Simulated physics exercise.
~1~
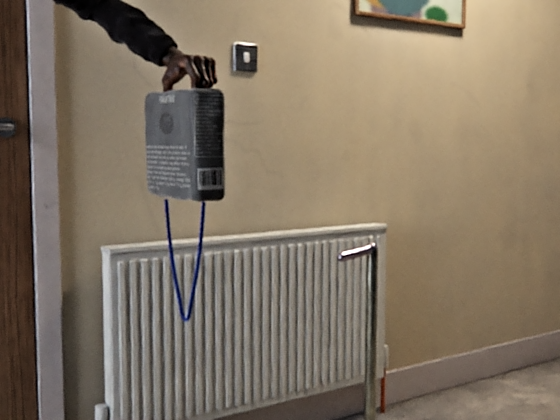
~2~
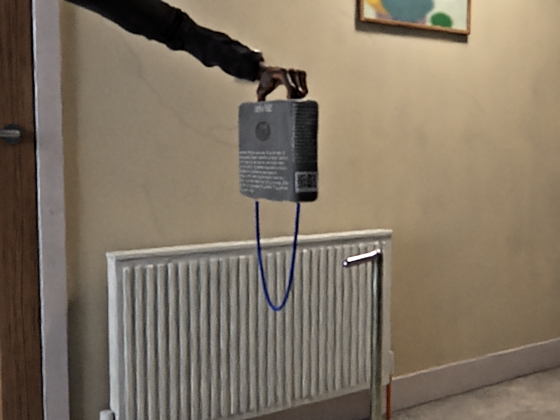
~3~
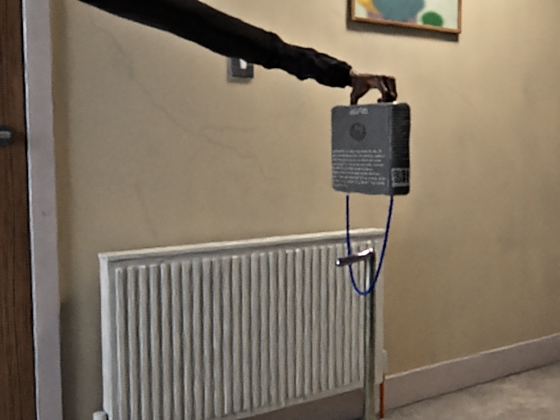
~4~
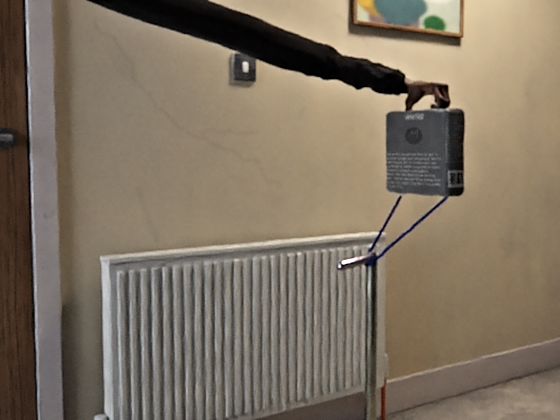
An arm in a dark sleeve carried a grey bag by its top to the right, above a white radiator and over a short post, until the blue loop hanging below caught on the post's bar and pulled tight.
